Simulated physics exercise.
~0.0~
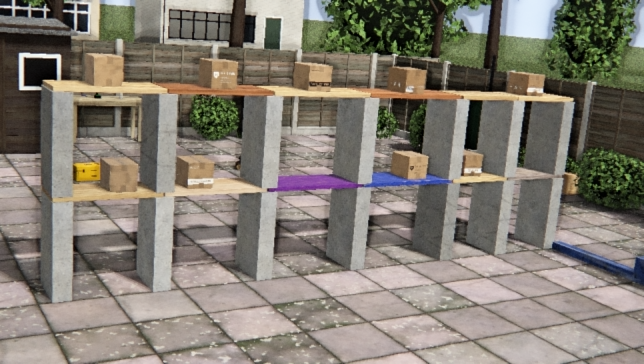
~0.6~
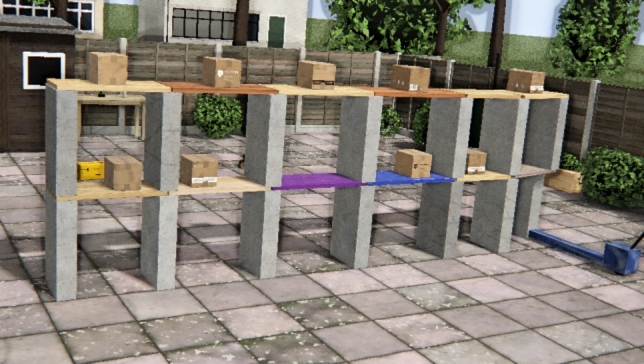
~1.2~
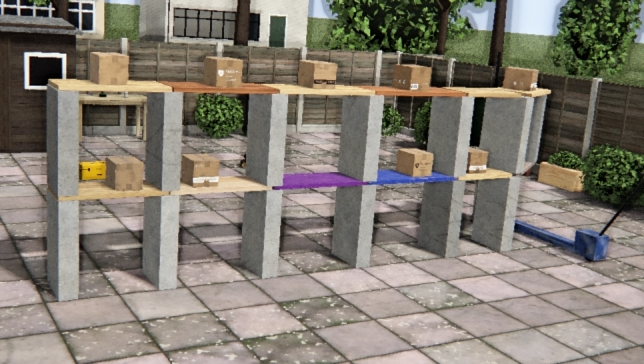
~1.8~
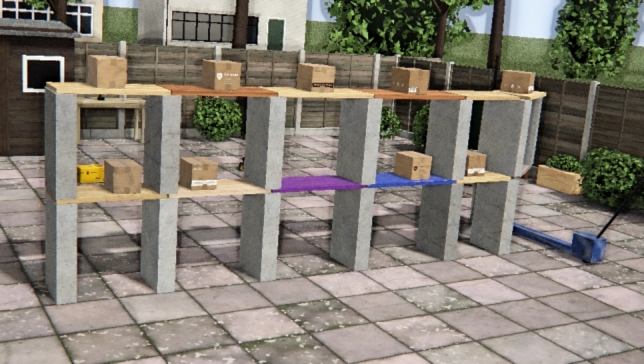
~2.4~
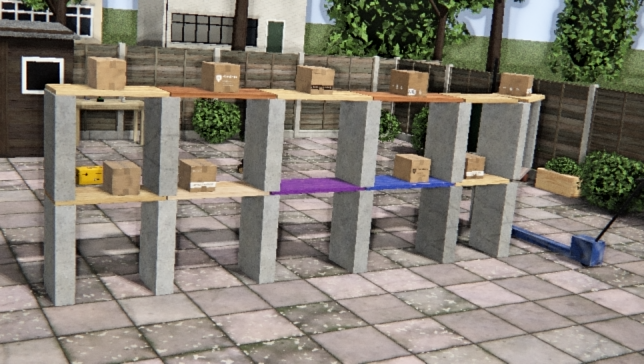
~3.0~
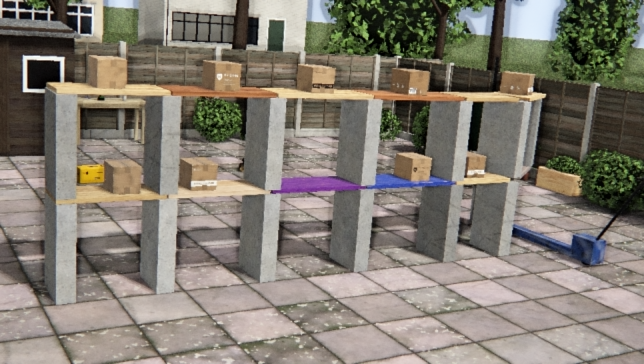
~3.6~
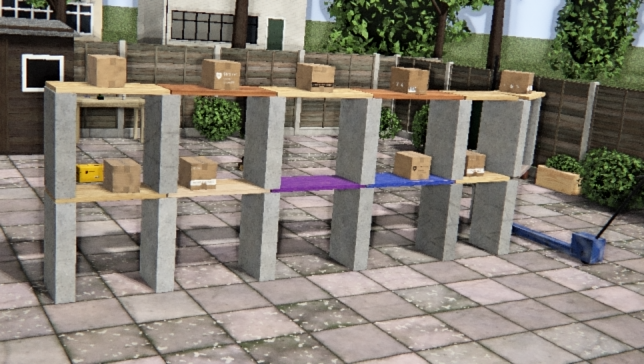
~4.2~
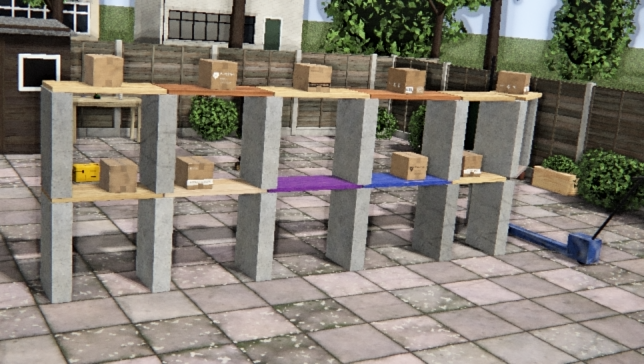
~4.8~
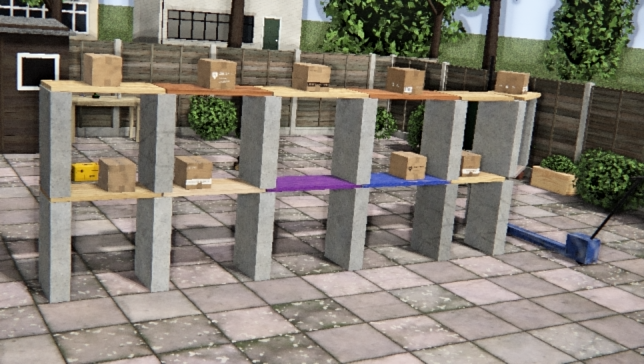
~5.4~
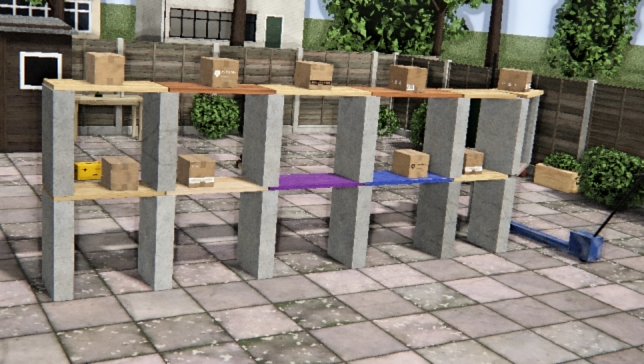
A blue floor jack slides left against the block shelving and stops, leaving the shelves standing.
